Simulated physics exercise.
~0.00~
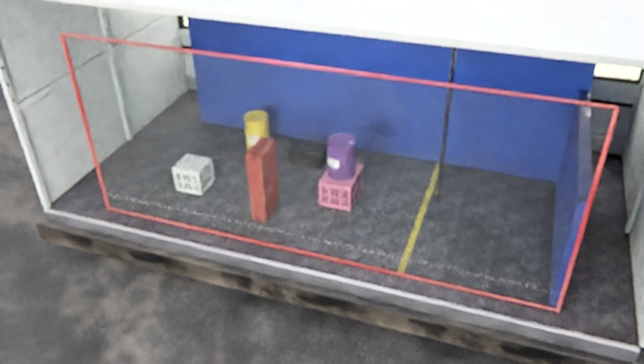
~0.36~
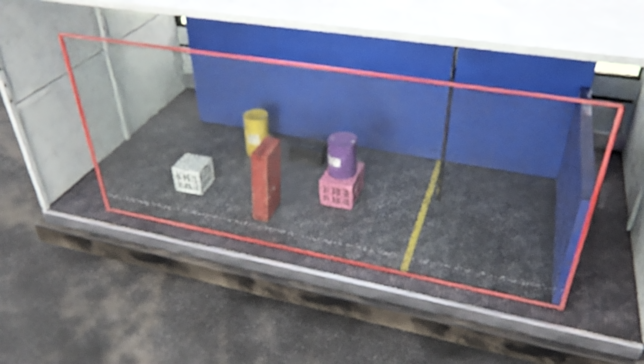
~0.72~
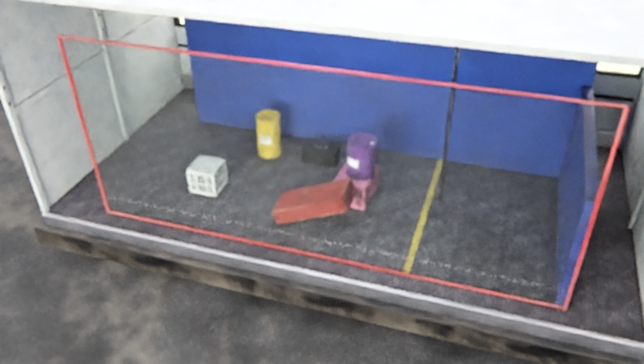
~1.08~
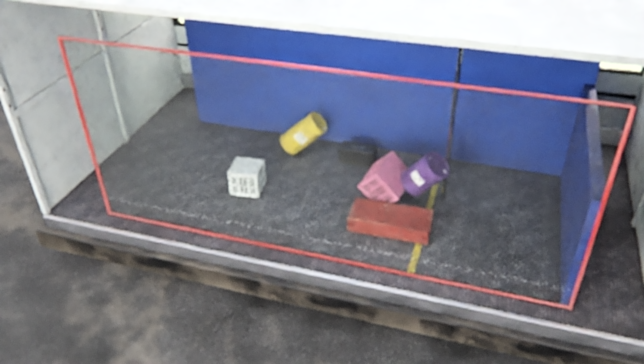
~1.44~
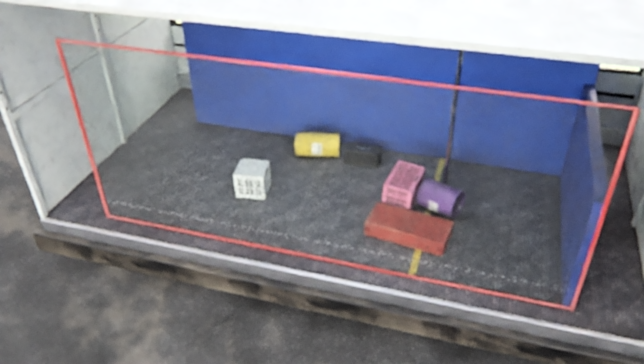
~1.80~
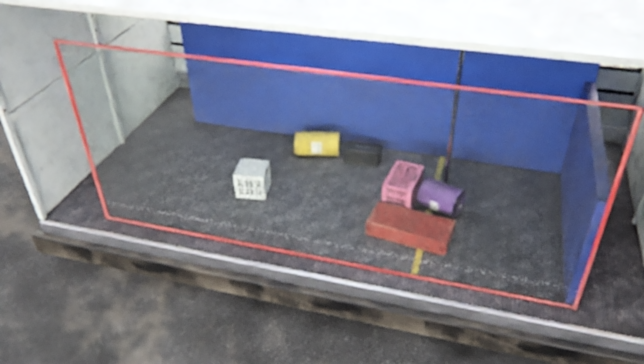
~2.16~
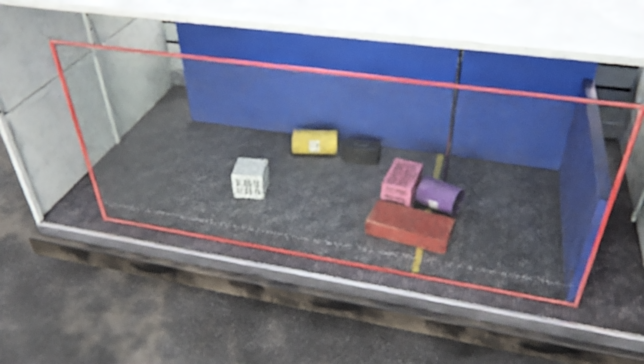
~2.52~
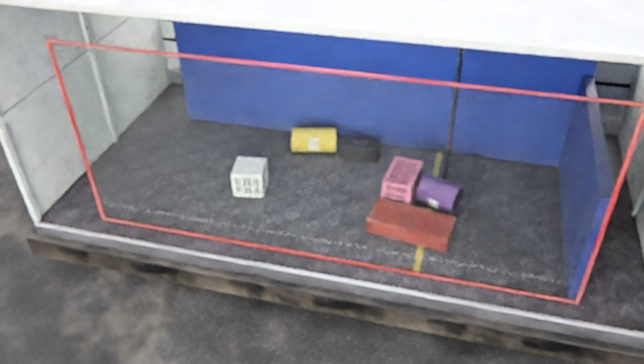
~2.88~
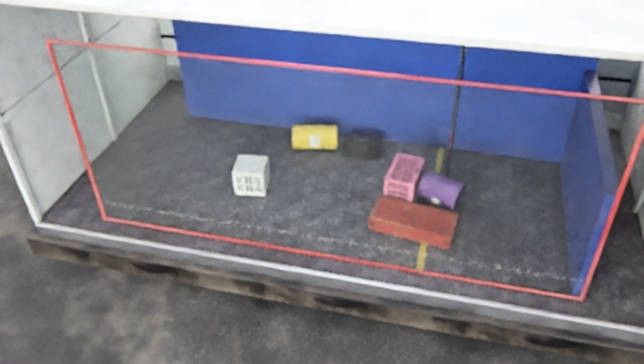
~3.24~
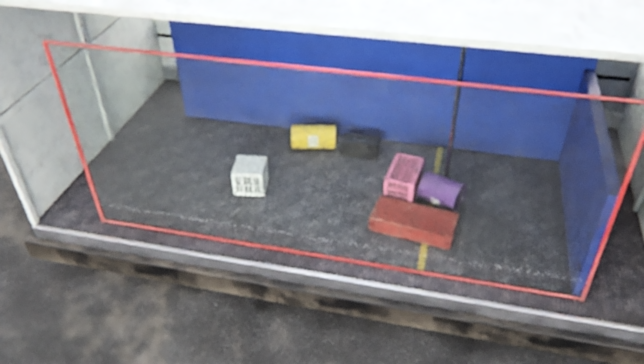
Crates, drums and a red box sliding right in a walled bay, several tipping, with only the purple drum crossing the yellow line.
